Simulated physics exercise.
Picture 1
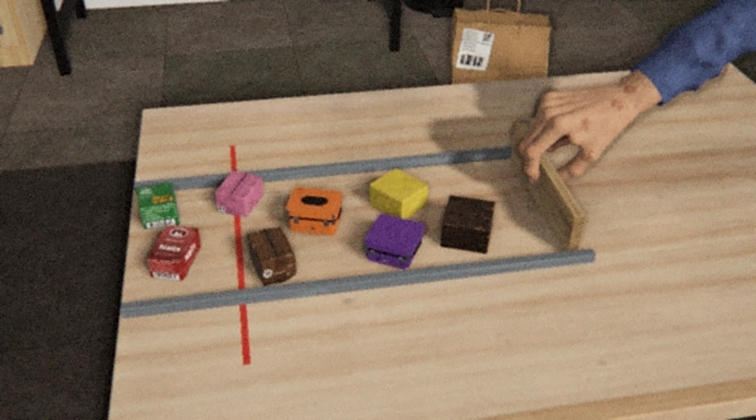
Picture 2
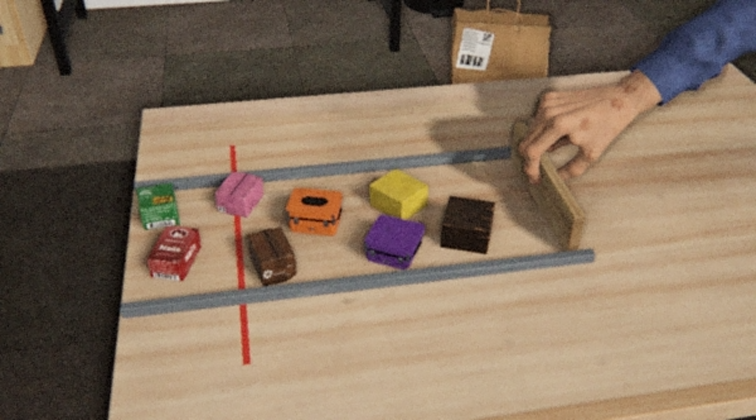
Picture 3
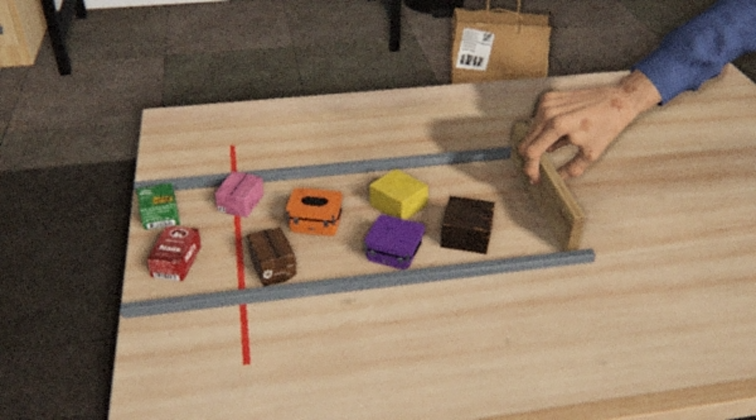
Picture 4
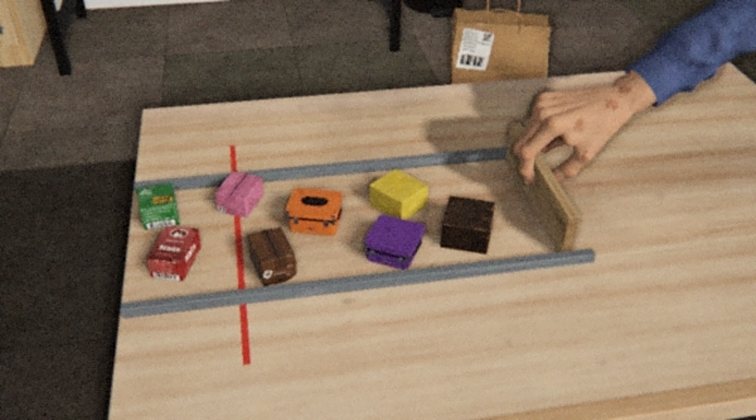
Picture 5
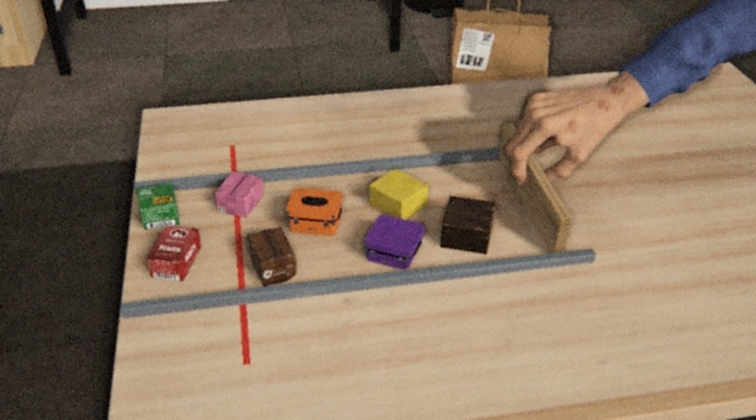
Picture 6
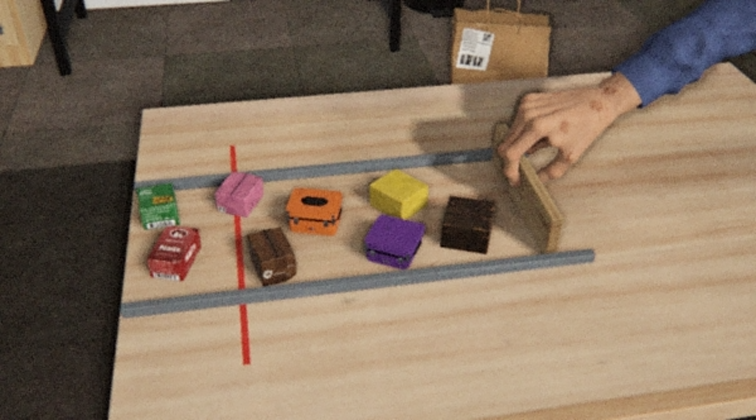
A wooden board held by a hand edging slightly left between two rails, behind eight small coloured boxes that stay still.
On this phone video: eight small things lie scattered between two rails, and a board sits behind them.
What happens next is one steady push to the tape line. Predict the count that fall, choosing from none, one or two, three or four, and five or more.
The count that fall is one or two.
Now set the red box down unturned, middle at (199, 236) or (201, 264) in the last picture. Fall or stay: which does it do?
Well, place by place the object keeps its place and then does not stay.
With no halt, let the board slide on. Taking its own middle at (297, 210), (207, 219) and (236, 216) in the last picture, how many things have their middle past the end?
That makes 0, 3, 2.
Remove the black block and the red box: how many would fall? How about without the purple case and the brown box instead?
Fallen: 0, and 0 in the other try.
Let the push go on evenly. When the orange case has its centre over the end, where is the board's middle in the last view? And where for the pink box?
(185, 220) and then (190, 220), give or take.
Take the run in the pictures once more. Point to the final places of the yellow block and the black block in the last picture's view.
Result: One about (216, 205), other about (215, 258).
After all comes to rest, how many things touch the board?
I count 2 of them.
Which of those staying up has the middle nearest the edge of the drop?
Result - the green box.
Soon after, none off yet; green box at rest near (158, 206); red box at rest near (175, 253); pink box at rest near (240, 194).
At rest, the number that fall off is one or two; fallen, brown box and red box.
